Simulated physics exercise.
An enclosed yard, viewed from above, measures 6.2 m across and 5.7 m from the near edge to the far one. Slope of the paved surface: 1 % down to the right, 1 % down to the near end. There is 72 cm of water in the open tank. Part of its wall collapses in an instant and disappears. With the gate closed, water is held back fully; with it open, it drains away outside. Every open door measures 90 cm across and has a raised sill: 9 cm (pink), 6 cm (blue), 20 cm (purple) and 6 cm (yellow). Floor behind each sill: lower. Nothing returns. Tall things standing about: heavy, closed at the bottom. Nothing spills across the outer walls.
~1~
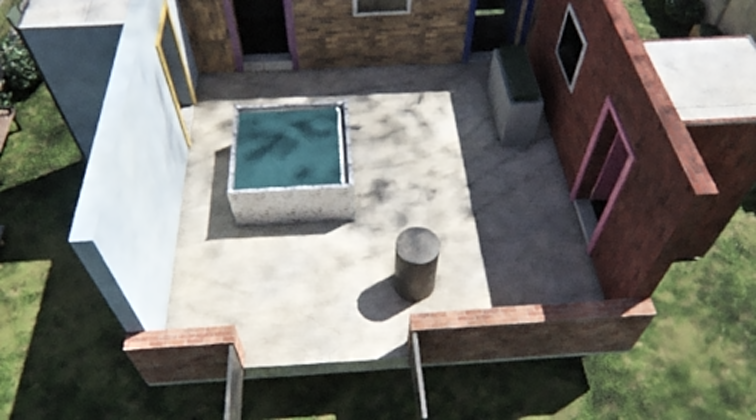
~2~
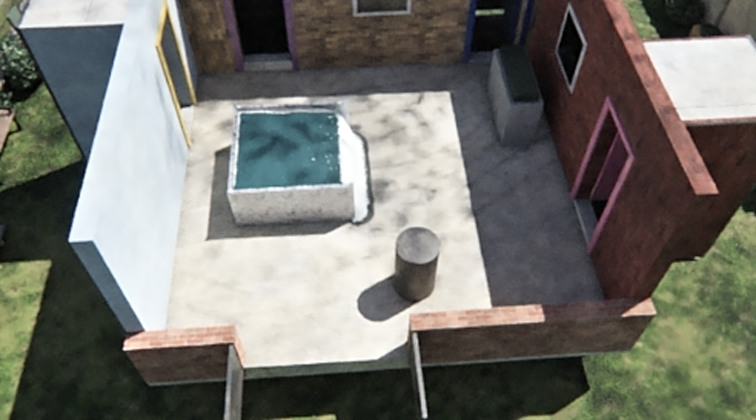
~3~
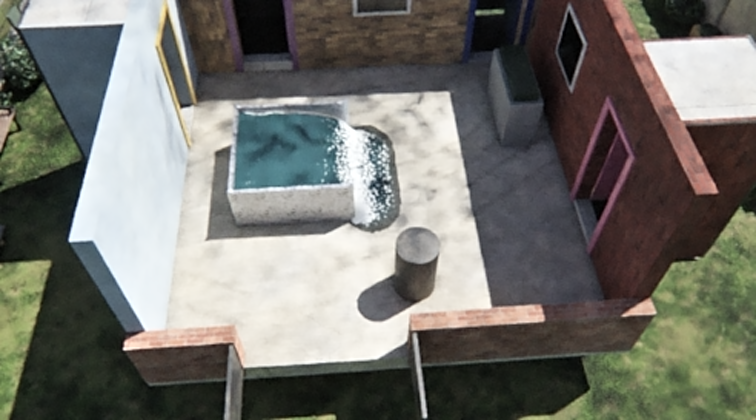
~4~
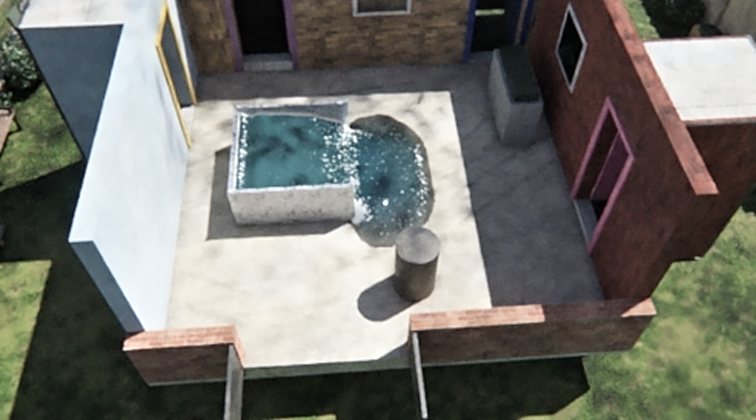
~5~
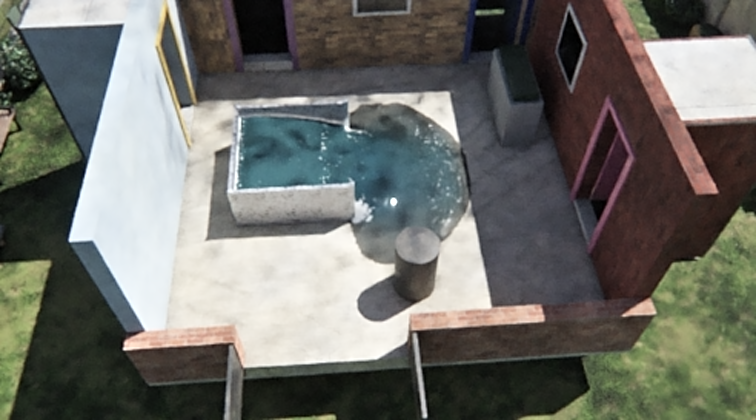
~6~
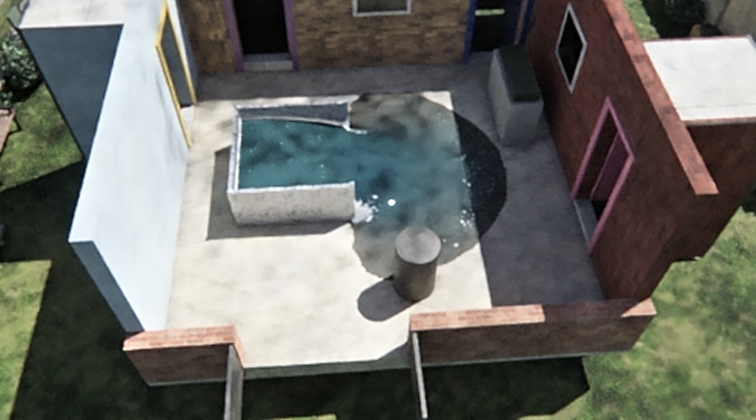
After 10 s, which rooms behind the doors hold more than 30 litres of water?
At the end, at the pink door it looks set to land over the limit. At the blue door it looks set to land over the limit. At the purple door it looks set to land under the limit. At the yellow door it looks set to land under the limit.
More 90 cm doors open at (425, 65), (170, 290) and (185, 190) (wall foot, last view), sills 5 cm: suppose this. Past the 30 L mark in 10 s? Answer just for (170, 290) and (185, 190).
First door short of the limit, second door short of the limit.
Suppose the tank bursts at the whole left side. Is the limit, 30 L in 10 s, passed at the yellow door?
Against that limit: Yellow over.
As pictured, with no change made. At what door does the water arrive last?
The yellow door is last.
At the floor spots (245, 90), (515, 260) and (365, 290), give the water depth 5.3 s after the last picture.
2, 8 and 4 cm.
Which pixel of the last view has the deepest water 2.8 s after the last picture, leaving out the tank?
Near (609, 327).
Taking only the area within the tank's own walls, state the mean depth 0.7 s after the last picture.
I'd put the mean depth near 29 centimetres.
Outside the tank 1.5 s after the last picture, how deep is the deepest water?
Up to some 37 cm.
Then, 0.7 s after the last picture water covers 40 % of the floor and is deepest (39 cm) near (554, 154); pink door 8 cm at the sill, 7 L in, blue door not reached, purple door not reached, yellow door not reached.
Then, 1.5 s after the last picture water covers 50 % of the floor and is deepest (37 cm) near (609, 327); pink door 24 cm at the sill, 74 L in, blue door 16 cm at the sill, 24 L in, purple door not reached, yellow door not reached.
Then, 2.8 s after the last picture water covers 50 % of the floor and is deepest (29 cm) near (609, 327); pink door 15 cm at the sill, 143 L in, blue door 19 cm at the sill, 109 L in, purple door not reached, yellow door not reached.
Then, 5.3 s after the last picture water covers 85 % of the floor and is deepest (16 cm) near (443, 338); pink door 11 cm at the sill, 168 L in, blue door 8 cm at the sill, 167 L in, purple door 2 cm at the sill, 0 L in, yellow door not reached.
Then, 9.3 s after the last picture water covers 95 % of the floor and is deepest (12 cm) near (584, 329); pink door 8 cm at the sill, 172 L in, blue door 4 cm at the sill, 170 L in, purple door 4 cm at the sill, 0 L in, yellow door 3 cm at the sill, 2 L in.
